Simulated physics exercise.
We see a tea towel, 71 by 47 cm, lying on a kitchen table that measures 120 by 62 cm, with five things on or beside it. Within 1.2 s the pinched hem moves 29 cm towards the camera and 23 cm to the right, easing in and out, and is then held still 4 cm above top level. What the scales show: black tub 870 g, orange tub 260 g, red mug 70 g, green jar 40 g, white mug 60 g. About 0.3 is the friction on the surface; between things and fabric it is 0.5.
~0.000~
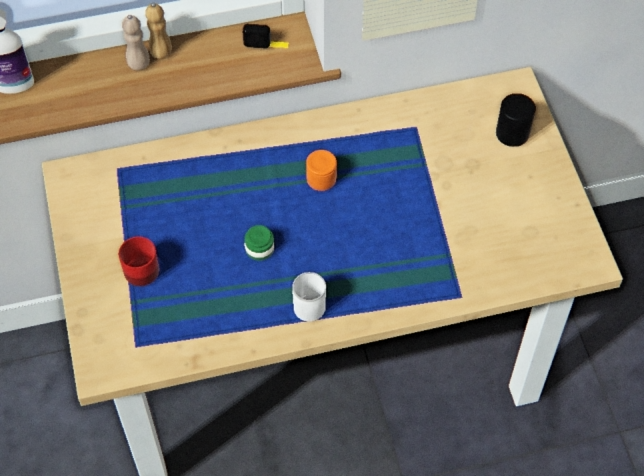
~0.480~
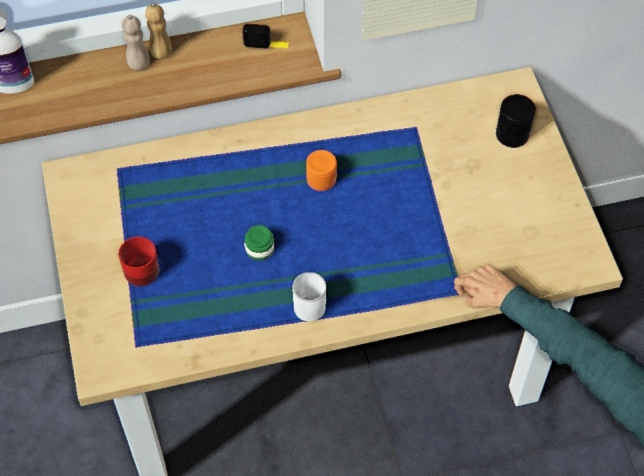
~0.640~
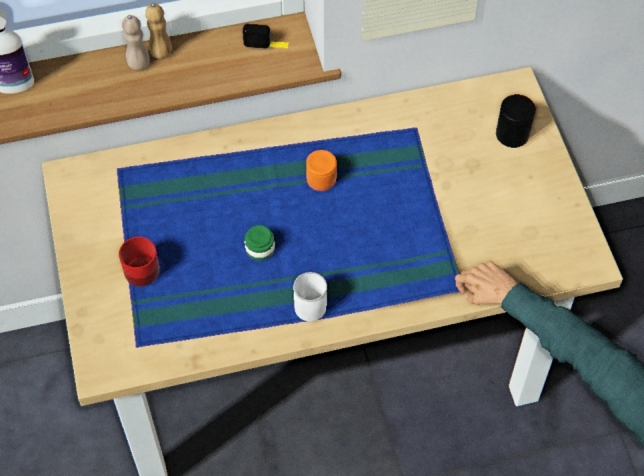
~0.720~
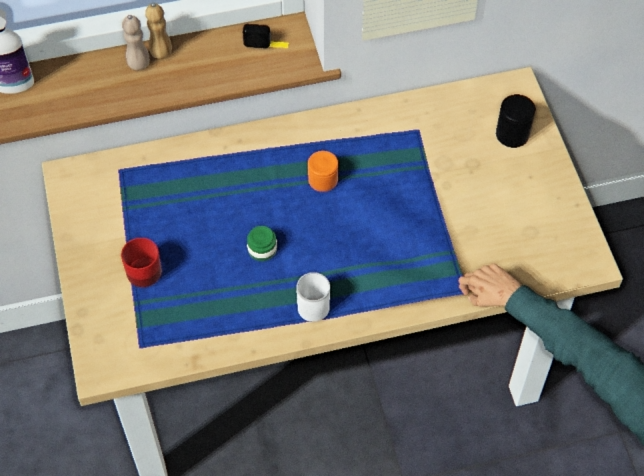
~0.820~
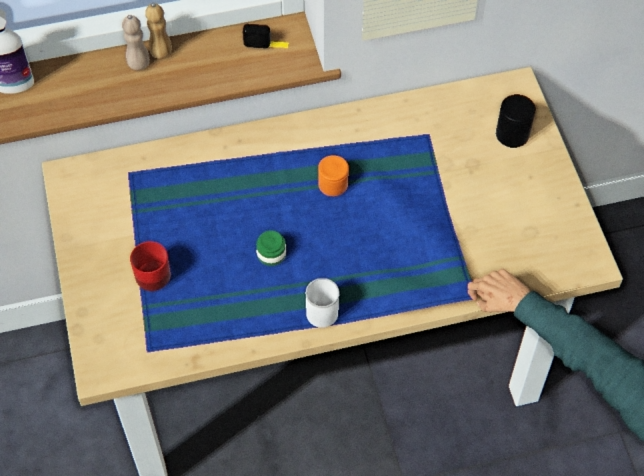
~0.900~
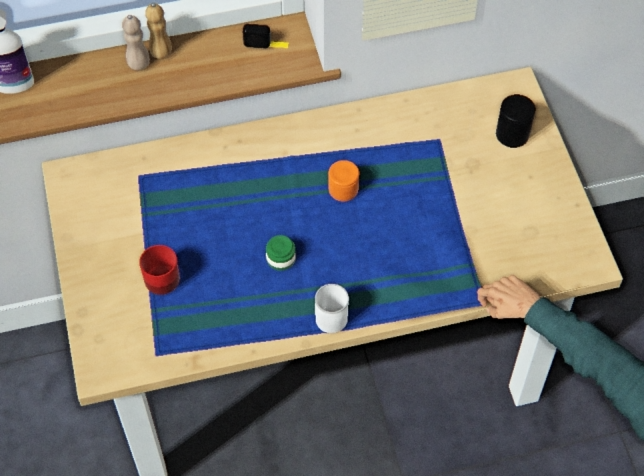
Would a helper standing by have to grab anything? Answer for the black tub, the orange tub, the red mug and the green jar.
Watch the black tub hang in there; watch the orange tub hang in there; watch the red mug go overboard; watch the green jar go overboard.
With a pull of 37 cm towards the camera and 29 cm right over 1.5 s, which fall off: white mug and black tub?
Then white mug is lost over the edge and black tub holds on.
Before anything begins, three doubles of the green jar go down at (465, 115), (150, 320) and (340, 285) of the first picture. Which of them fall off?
Still on top, off the top, off the top.
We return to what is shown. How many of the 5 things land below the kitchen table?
The count is 3.
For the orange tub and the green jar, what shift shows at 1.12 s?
Orange tub 15 cm, green jar 15 cm.
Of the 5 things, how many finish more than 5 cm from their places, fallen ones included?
That gives 4.
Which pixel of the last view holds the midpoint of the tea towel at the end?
(436, 311), roughly.
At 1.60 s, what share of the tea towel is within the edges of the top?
Some 60 per cent of it.
At 1.1 s, 90 % of the tea towel is still over the top; orange tub 15 cm off its start, green jar 14 cm off its start, red mug 13 cm off its start.
At 1.4 s, 75 % of the tea towel is still over the top; orange tub 27 cm off its start, green jar 25 cm off its start, red mug 25 cm off its start.
At 1.6 s, 60 % of the tea towel is still over the top; orange tub 36 cm off its start at (458, 235), green jar 34 cm off its start at (392, 309), red mug 33 cm off its start at (266, 321).
At 1.8 s, 55 % of the tea towel is still over the top; green jar on its side, 40 cm off its start, orange tub 40 cm off its start, red mug 38 cm off its start.
At 3.4 s, 50 % of the tea towel is still over the top; green jar over the edge, red mug over the edge, orange tub 41 cm off its start at (476, 248), black tub 0 cm off its start at (519, 107).
